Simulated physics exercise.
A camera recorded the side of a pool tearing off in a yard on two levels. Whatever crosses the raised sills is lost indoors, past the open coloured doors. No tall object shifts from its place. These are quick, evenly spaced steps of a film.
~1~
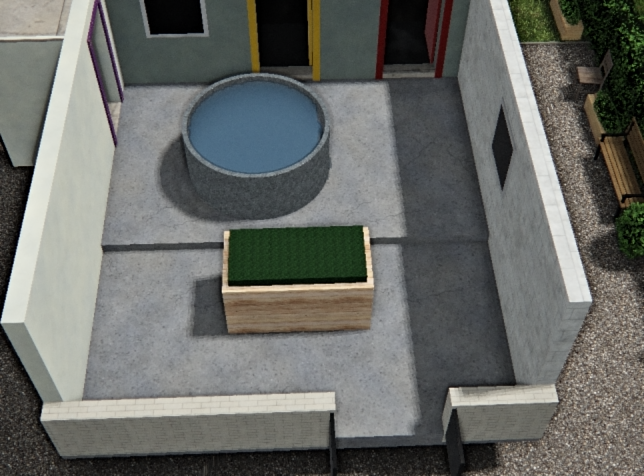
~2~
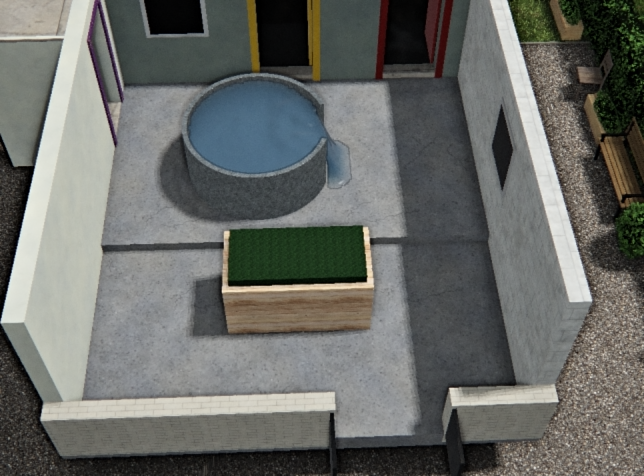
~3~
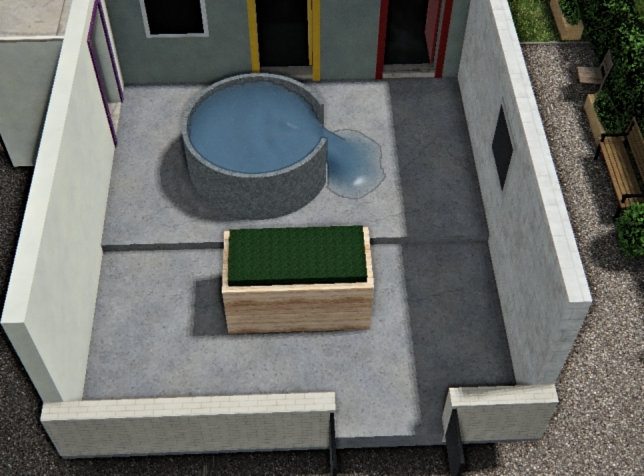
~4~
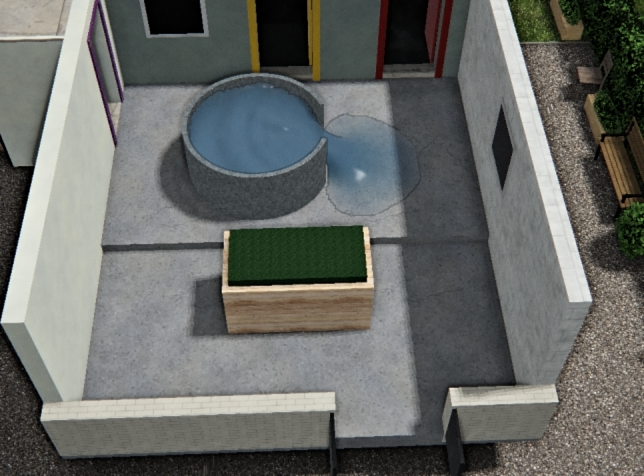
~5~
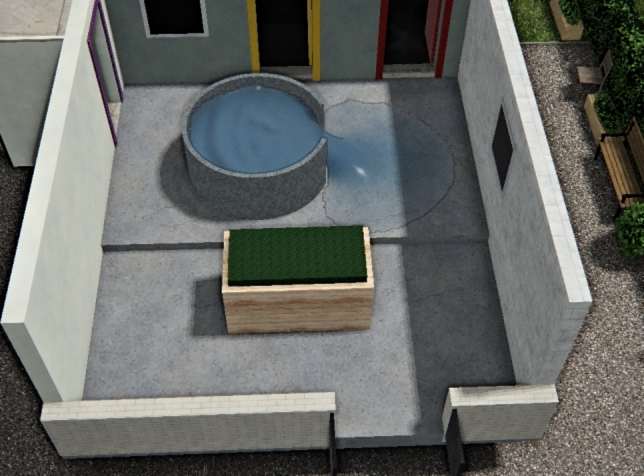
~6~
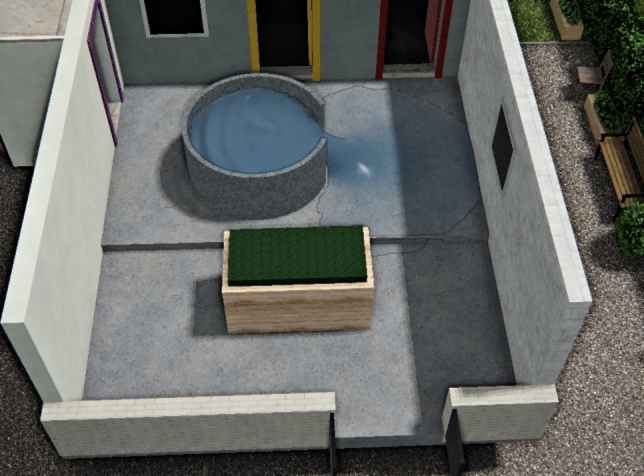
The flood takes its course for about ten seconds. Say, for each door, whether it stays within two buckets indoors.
The purple door does not stay within it; the yellow door stays within it; the red door does not stay within it.
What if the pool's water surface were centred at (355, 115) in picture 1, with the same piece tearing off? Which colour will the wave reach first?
The door marked red is the first one.
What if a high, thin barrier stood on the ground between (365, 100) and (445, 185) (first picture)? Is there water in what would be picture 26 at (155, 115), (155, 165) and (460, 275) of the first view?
Reading the points as listed, I get deluged, then left untouched, then deluged.
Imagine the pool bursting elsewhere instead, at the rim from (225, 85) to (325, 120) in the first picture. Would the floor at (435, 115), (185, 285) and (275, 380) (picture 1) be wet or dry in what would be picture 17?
In turn: Swamped, untouched, untouched.
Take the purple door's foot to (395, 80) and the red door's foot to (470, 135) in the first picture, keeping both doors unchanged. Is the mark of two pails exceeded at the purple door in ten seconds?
Result: Purple door rises above.
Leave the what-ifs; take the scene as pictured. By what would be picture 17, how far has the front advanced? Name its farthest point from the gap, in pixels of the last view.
At about (515, 414).
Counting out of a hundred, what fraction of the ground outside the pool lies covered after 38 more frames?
About 75 percent.
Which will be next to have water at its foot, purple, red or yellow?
The door marked red.
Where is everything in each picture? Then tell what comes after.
The pool at (256, 127) is whole and still, in the first frame.
The front is at (334, 143), out from the gap at (325, 148), in the second frame.
Water pours out at (325, 151) and has run to (376, 147), in the third frame.
The front is at (414, 180), out from the gap at (325, 152), in the fourth frame.
The front is at (448, 156), out from the gap at (325, 152), in the fifth frame.
The front is at (466, 129), out from the gap at (325, 151), in the sixth frame.
A moment on, water covers 30 % of the floor; the purple door not reached, the yellow door not reached, the red door wet at the sill, nothing in.
Next, water covers 35 % of the floor; the purple door not reached, the yellow door wet at the sill, nothing in, the red door over two buckets in.
Then, water covers 50 % of the floor; the purple door not reached, the yellow door wet at the sill, nothing in, the red door far over two buckets in.
Later, water covers 75 % of the floor; the purple door over two buckets in, the yellow door wet at the sill, nothing in, the red door far over two buckets in.
In the end, water covers 95 % of the floor; the purple door far over two buckets in, the yellow door wet at the sill, nothing in, the red door far over two buckets in.
